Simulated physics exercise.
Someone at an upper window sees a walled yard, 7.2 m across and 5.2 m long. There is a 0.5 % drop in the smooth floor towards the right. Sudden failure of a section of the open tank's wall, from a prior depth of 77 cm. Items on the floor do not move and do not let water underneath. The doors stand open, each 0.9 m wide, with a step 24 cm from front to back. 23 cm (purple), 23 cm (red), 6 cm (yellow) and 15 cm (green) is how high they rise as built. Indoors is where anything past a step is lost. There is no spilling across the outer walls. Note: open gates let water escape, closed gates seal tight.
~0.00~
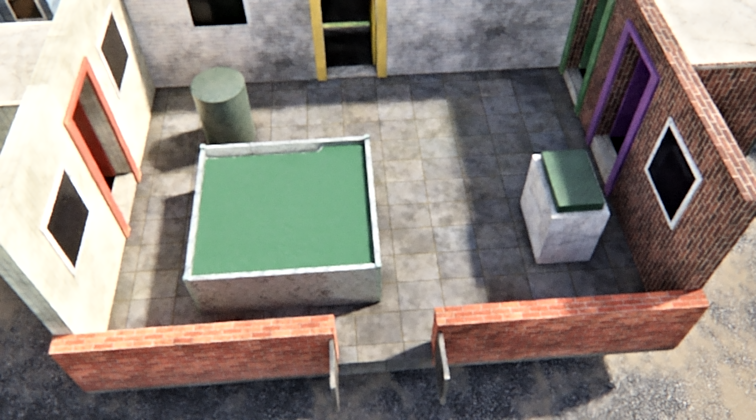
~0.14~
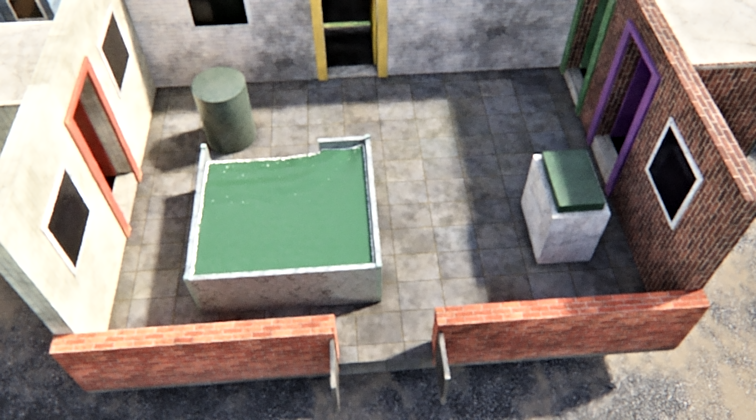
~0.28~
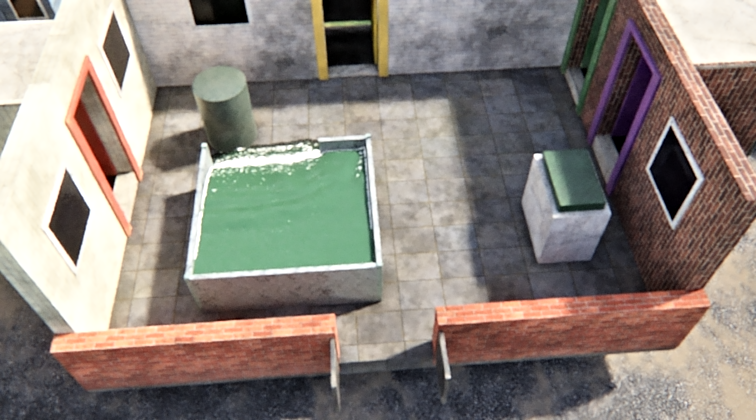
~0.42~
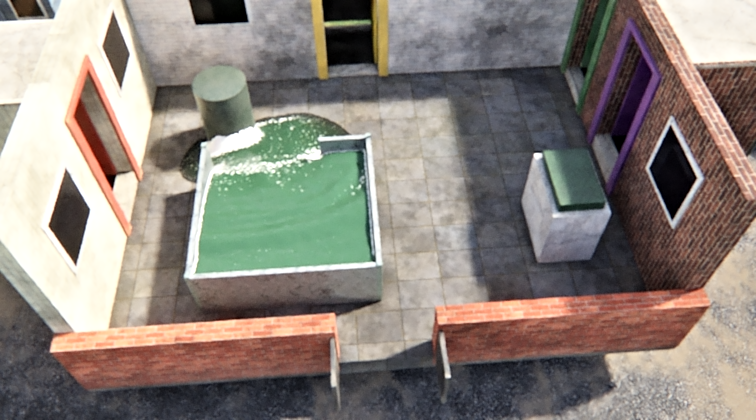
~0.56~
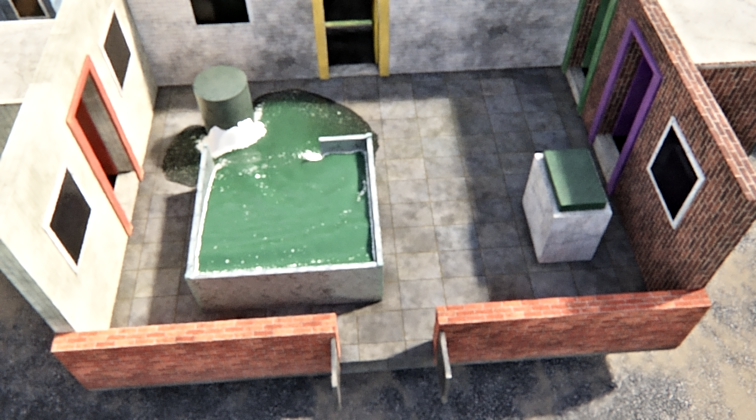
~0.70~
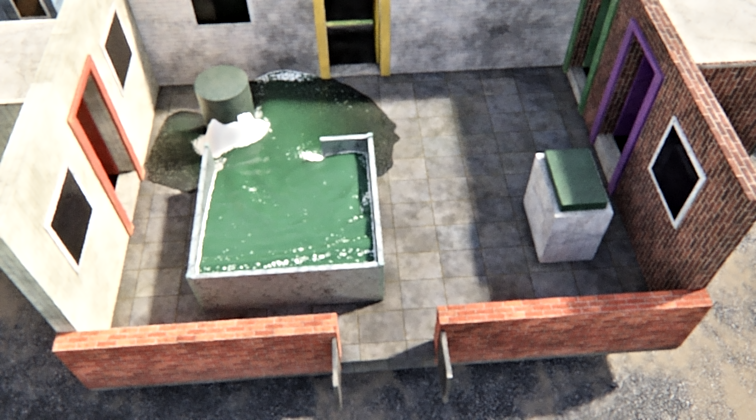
In a walled yard with coloured doorways, green water sat still in an open tank until it surged out through the far side, foamed near a round drum, and spread across the floor behind.
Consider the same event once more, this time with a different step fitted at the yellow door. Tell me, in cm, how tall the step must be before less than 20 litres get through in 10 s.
It would have to be roughly 30 cm high.
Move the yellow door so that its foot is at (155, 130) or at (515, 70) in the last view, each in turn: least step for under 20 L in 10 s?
You'd want about 24 cm there first, then about 13.0 cm.
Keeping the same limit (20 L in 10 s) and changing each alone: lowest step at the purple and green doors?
Roughly 9.0 cm for the purple door and roughly 22 cm for the green door.
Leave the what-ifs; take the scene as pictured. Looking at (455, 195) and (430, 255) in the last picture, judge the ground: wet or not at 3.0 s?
Note: Point one not yet reached; point two not yet reached.
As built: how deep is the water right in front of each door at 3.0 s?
Depths in cm: Purple 1, red 17, yellow 21, green 28.
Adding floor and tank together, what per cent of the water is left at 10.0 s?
Roughly 84 %.
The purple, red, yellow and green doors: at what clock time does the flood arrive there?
Purple 3.2 s, red 1.3 s, yellow 0.8 s, green 2.6 s.
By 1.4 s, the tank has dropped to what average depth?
Averaged depth comes out at about 47 cm.
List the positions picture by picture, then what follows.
In the first frame, still water, 77 cm deep, in the open tank at (285, 206); the yellow door at (350, 30) is dry.
In the second frame, the gap is on the far side, the front 0.3 m out at a hidden place; the back of the open tank holds 77 cm.
In the third frame, the gap is on the far side, the front 0.8 m out at a hidden place; the back of the open tank holds 77 cm.
In the fourth frame, water pours out on the far side and has run 1.4 m, to (277, 119); about 13 cm deep outside, 77 cm at the back.
In the fifth frame, the front is at (279, 94), 2.0 m from the gap on the far side; 4.0 m2 of floor is wet, 71 cm left at the back.
In the sixth frame, the gap is on the far side, the front 2.4 m out at (324, 78); the back of the open tank holds 64 cm; 0.4 m in a straight line remain to the yellow door at (353, 29).
After 1.4 s water covers 25 % of the floor, deepest (56 cm) near (236, 155); 25 cm at the yellow door, 31 litres in over its 6 cm step.
After 3.0 s water covers 55 % of the floor, deepest (34 cm) near (144, 168); 21 cm at the yellow door, 229 litres in over its 6 cm step.
After 10.0 s water covers 95 % of the floor, deepest (15 cm) near (649, 323); 9 cm at the yellow door, 418 litres in over its 6 cm step.
At the yellow door as built, the water arrived by 0.9 s and peaked near 27 cm at 1.8 s.
With a step of 26.5 cm, 35 litres would have come in within the 10 s; with 35.5 cm, 5 litres. So under 20 litres takes about 30 cm.
